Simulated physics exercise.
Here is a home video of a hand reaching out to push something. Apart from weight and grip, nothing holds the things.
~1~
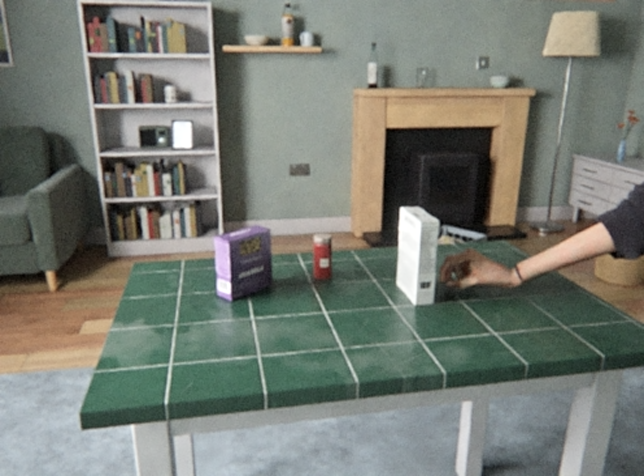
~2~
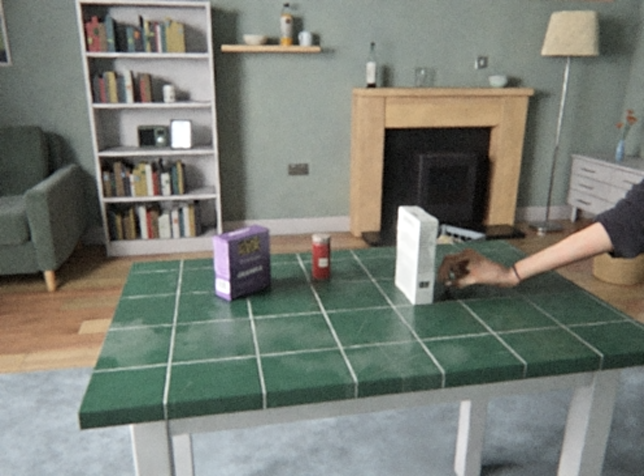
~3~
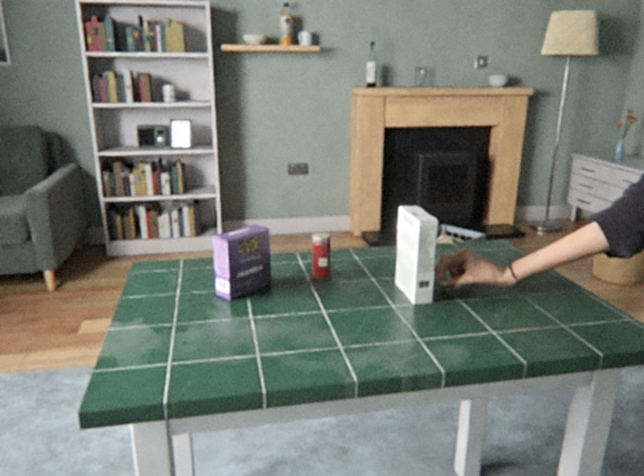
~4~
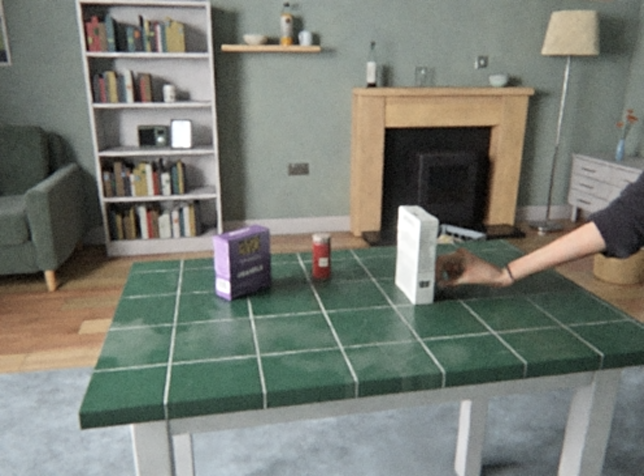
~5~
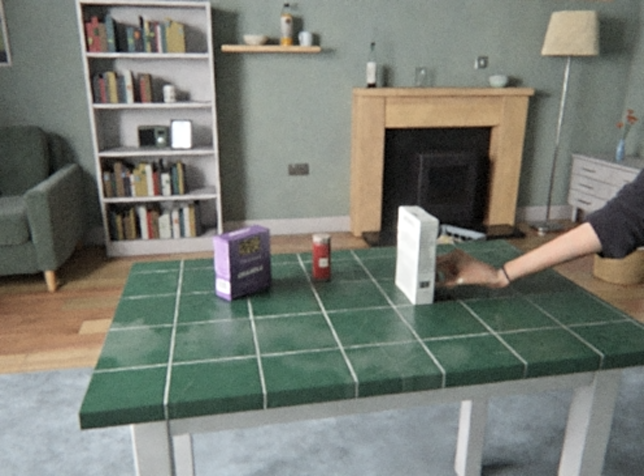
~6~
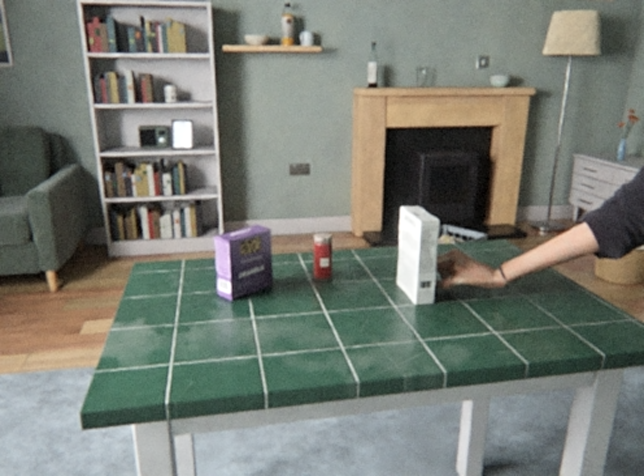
A green tiled table with white legs dominates a living room, seen from slightly above its front edge, with a bookcase, a wooden fireplace, a lamp and part of a grey-green armchair behind. On it stand a purple box at left, a small red container near the middle and a white packet at right. A hand reaching from the right stays beside the packet, its fingers shifting slightly, while the packet stays put and the view barely wavers.
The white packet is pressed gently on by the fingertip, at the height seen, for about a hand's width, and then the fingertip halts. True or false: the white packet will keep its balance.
True.
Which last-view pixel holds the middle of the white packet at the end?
Near pixel (364, 258).
Then, 0.50 s on from there, white packet shifted a little near (398, 255).
Then, 0.90 s on from there, white packet shifted about its own width near (381, 256).
In the end, moved from the start, white packet. At the end, from the last picture's camera, white packet near (364, 258).
